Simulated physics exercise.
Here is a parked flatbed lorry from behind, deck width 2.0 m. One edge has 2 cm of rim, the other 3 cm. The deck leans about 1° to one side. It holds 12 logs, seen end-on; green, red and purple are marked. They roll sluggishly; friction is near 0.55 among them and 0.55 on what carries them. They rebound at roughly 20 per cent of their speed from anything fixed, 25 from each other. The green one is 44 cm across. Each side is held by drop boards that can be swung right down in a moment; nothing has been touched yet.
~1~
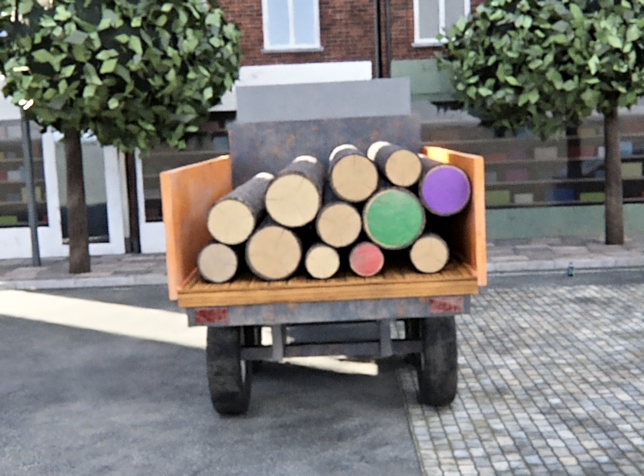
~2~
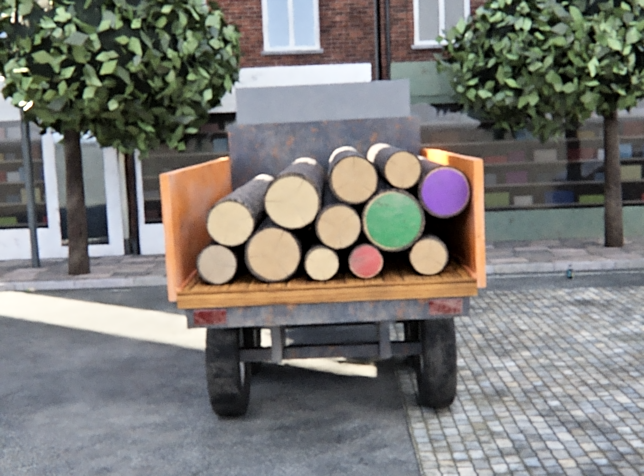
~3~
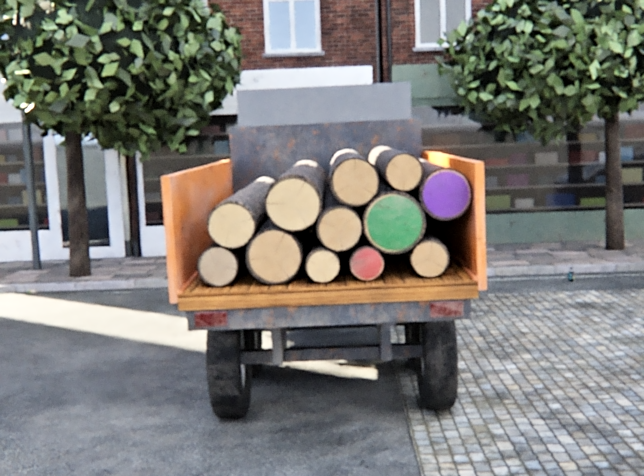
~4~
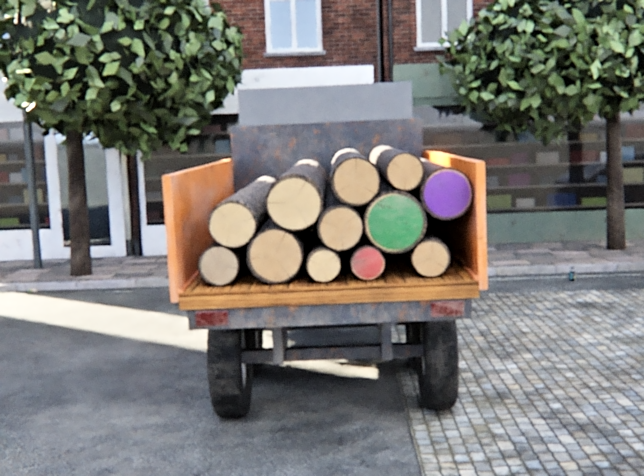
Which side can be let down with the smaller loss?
The left-hand side.
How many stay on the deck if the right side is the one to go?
The count is 10.
If it is the left, after 0.7 s, green is up on others, 55 cm from the right edge; red is on the deck, 75 cm from the right edge; purple is up on others, 20 cm from the right edge; 0 of 12 are off.
If it is the left, in the end, green is up on others, 55 cm from the right edge; red is on the deck, 75 cm from the right edge; purple is up on others, 20 cm from the right edge; 0 of 12 are off.
If it is the right, after 0.7 s, green is up on others, 55 cm from the right edge; red is on the deck, 75 cm from the right edge; purple is dropping off the right side; 1 of 12 is off.
If it is the right, in the end, green is up on others, 50 cm from the right edge; red is on the deck, 75 cm from the right edge; purple is on the ground to the right; 2 of 12 are off.
